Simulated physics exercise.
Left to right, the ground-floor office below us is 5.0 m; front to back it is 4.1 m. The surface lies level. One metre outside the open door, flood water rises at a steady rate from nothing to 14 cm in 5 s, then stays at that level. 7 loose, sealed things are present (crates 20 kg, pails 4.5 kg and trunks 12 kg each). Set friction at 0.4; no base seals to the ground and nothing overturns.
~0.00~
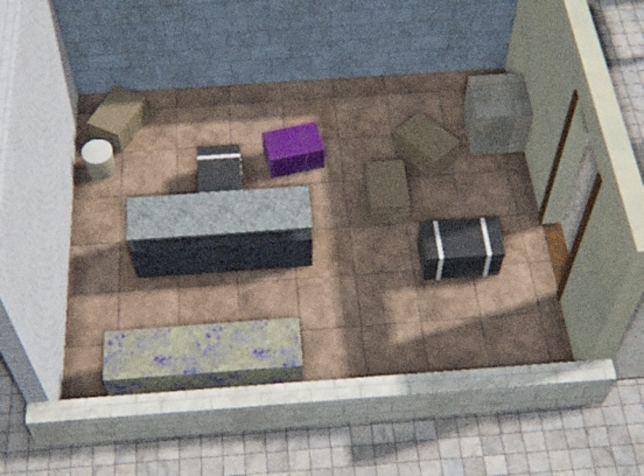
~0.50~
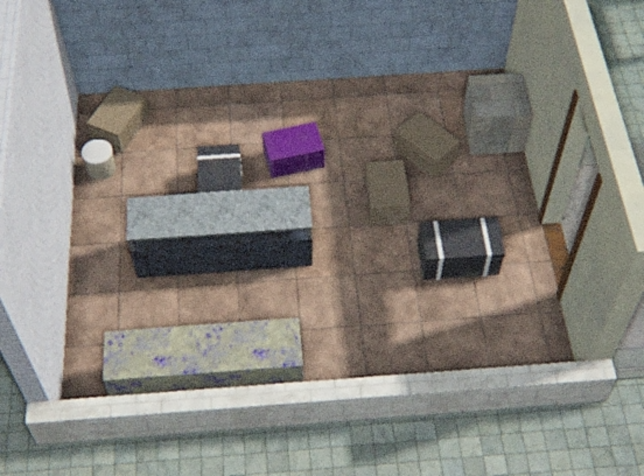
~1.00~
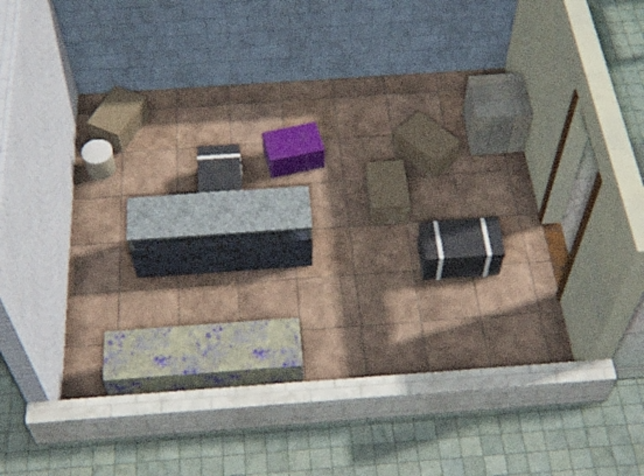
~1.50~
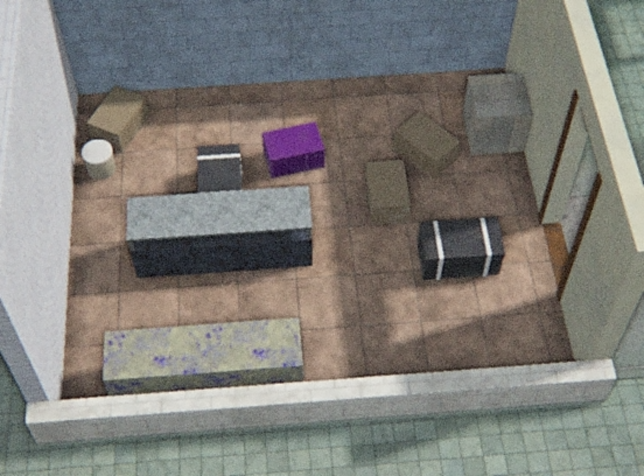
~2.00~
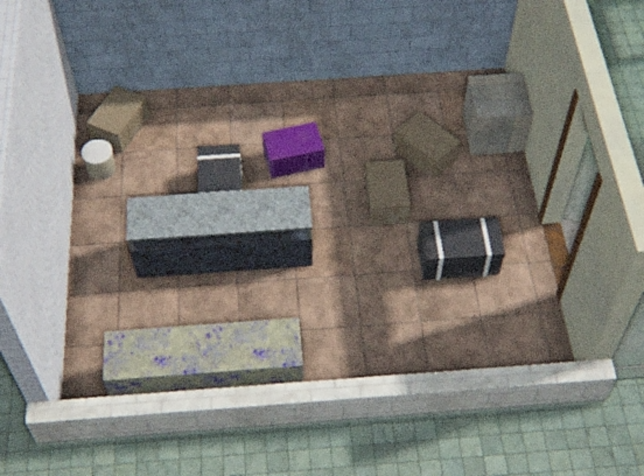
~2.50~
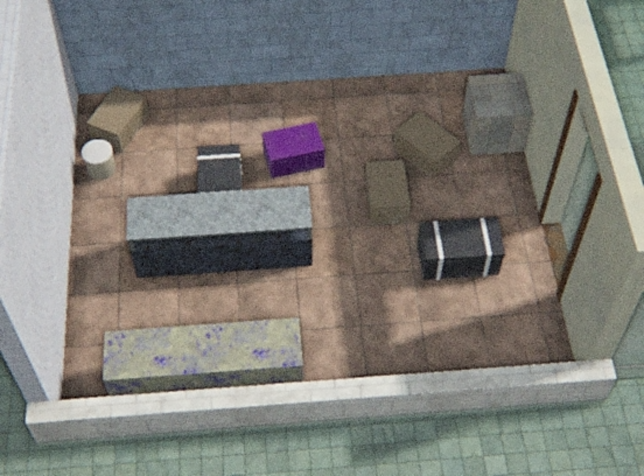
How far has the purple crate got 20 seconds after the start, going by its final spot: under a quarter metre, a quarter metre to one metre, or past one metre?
I reckon it won't go anywhere much.
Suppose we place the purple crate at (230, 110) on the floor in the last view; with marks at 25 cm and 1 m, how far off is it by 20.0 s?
In that run it hardly drifts.
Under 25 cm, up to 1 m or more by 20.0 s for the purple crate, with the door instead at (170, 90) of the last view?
So the purple crate is basically unmoved by then.
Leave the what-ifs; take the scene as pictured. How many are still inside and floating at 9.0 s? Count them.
Of them, 1.
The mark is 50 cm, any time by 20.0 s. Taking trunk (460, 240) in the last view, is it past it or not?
I'd say above it.
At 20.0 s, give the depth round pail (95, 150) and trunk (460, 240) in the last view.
Depths: Near 7 cm, then near 6 cm.
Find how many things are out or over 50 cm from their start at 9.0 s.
By that point, 1.
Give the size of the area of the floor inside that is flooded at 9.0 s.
Somewhere around 11.0 m2, roughly.
After 4.0 s the purple crate is near (293, 141), 0.0 m from its start, aground; 0 afloat.
After 9.0 s the purple crate is near (293, 141), 0.0 m from its start, aground; 1 afloat.
After 16.0 s the purple crate is near (293, 141), 0.0 m from its start, aground; 1 afloat.
After 20.0 s the purple crate is near (293, 141), 0.0 m from its start, aground; 3 afloat.
